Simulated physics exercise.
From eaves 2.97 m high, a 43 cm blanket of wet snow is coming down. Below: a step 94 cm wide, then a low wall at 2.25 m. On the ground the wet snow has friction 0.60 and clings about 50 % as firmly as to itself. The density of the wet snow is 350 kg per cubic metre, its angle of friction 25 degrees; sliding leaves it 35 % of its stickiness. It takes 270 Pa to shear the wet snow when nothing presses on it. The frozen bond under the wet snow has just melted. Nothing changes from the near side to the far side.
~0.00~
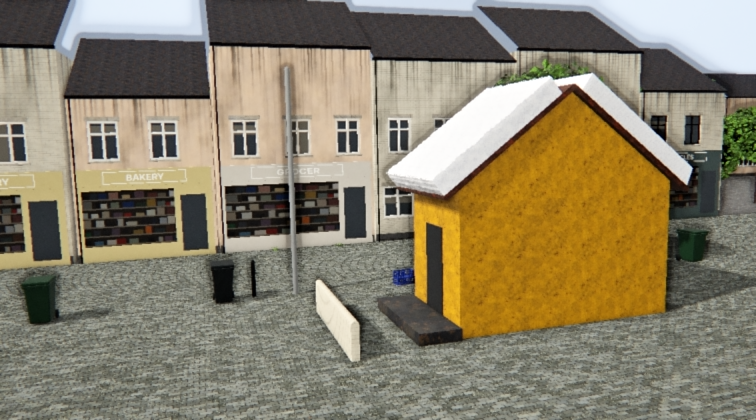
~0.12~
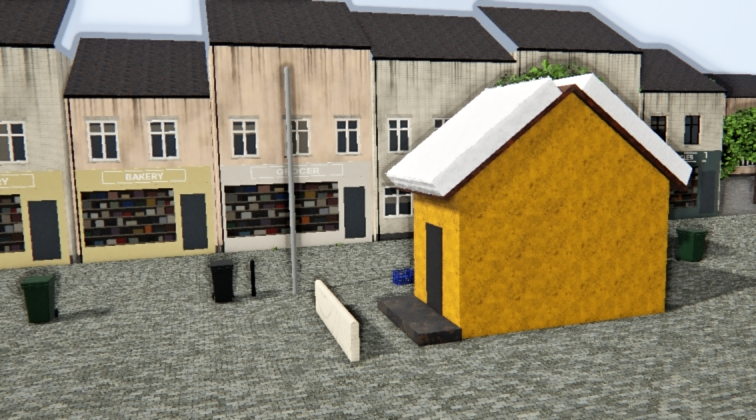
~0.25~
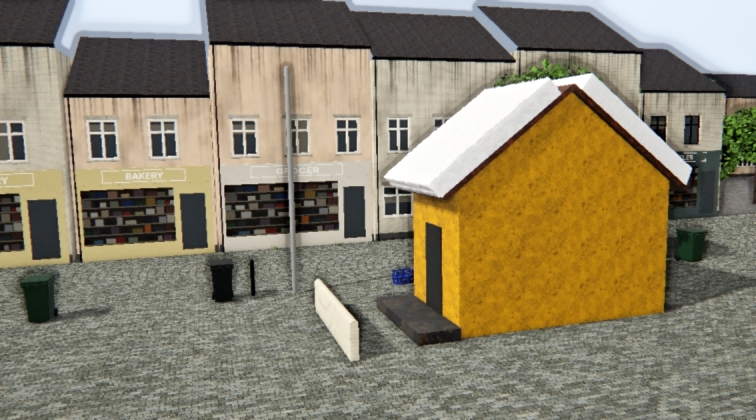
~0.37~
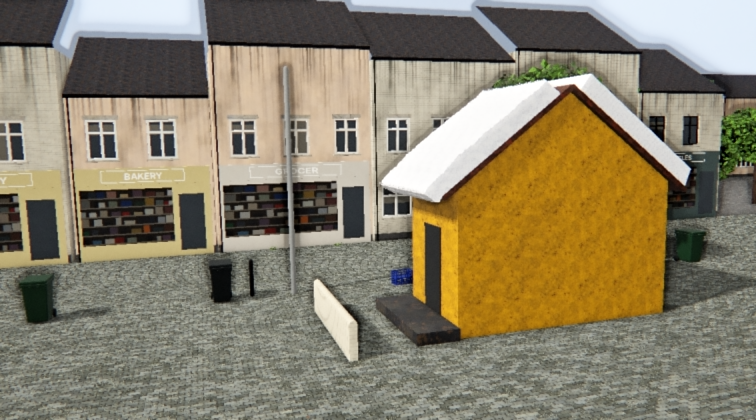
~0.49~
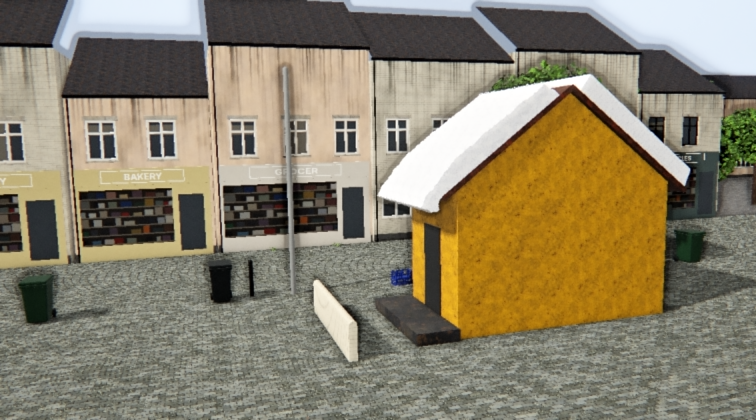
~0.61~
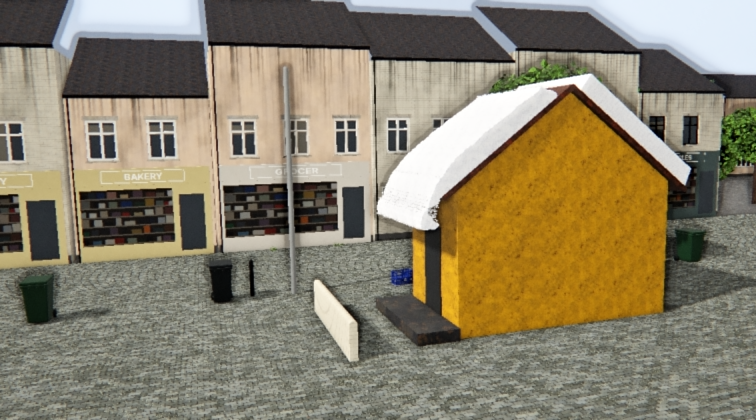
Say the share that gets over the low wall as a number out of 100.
Close to 5 per cent.
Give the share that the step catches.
Near 16 %.
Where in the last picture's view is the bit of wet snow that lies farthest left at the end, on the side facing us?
Around (309, 360).
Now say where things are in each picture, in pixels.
In the first picture, front end of the wet snow at (433, 182), 4 % of it past the eaves, in one piece.
In the second picture, front end of the wet snow at (432, 183), its middle shifted 1.2 cm, 5 % of it past the eaves, in one piece.
In the third picture, front end of the wet snow at (430, 186), its middle shifted 4.7 cm, 6 % of it past the eaves, in one piece.
In the fourth picture, front end of the wet snow at (426, 190), its middle shifted 11 cm, 8 % of it past the eaves, in one piece.
In the fifth picture, front end of the wet snow at (422, 208), its middle shifted 19 cm, 11 % of it past the eaves, cracking.
In the sixth picture, front end of the wet snow at (421, 224), its middle shifted 31 cm, 14 % of it past the eaves, cracking.
By 1.05 s, 82 % is still on the roof and 0 % is past the low wall.
By 1.57 s, 58 % is still on the roof and 0 % is past the low wall.
By 2.08 s, 23 % is still on the roof and 0 % is past the low wall.
By 2.60 s, 5 % is still on the roof and 3 % is past the low wall.
By 4.10 s, at the end, none is still on the roof and 5 % is past the low wall.
